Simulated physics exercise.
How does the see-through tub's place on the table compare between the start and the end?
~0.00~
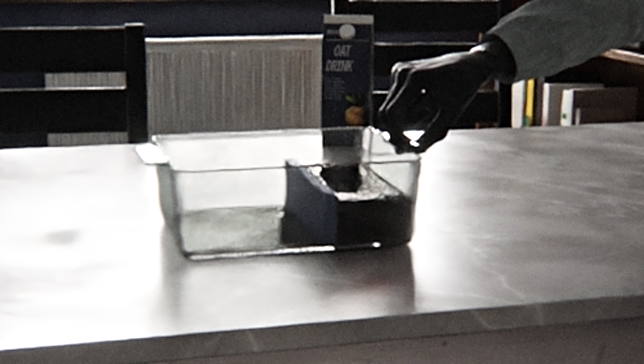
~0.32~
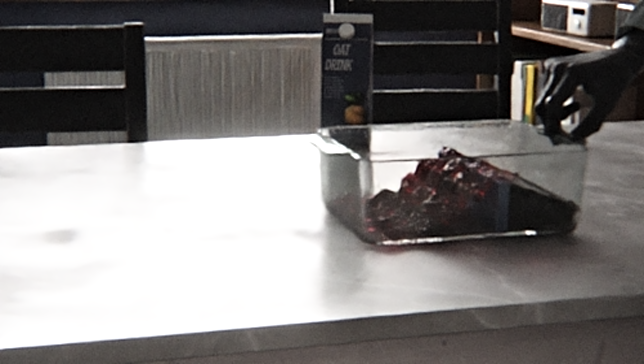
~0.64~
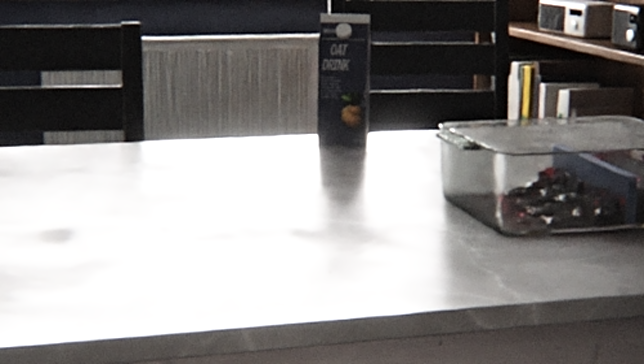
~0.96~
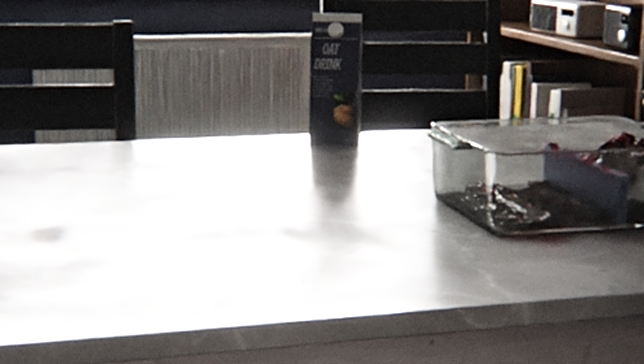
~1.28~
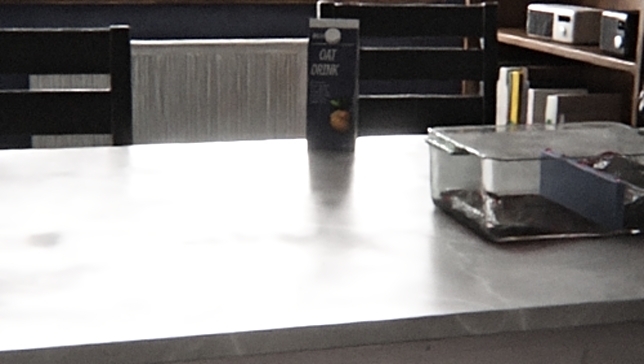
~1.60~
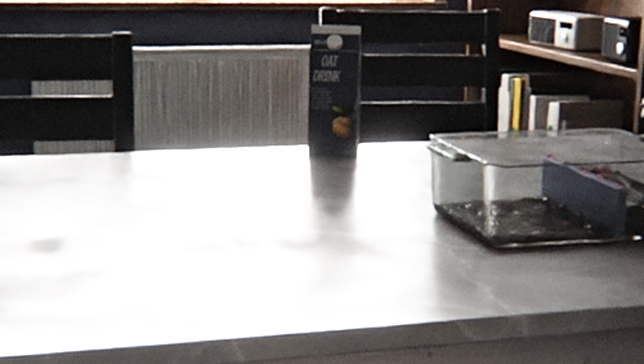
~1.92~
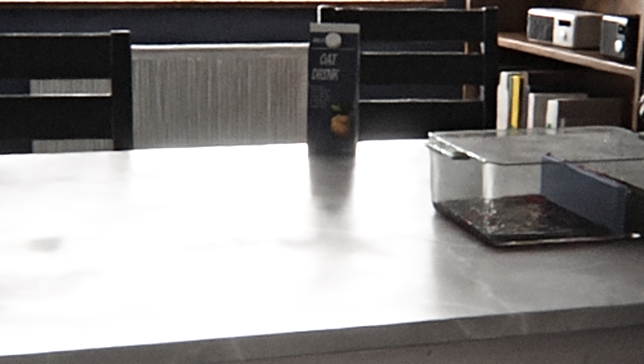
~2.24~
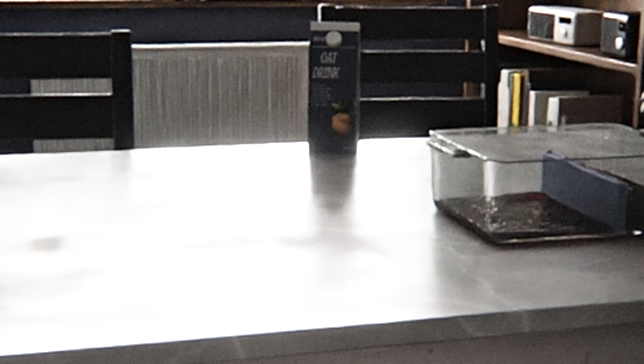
At the start the tub sits near the middle of the table, in front of the oat drink carton. By the end it rests well to the right of the carton, partly out of view at the right edge.
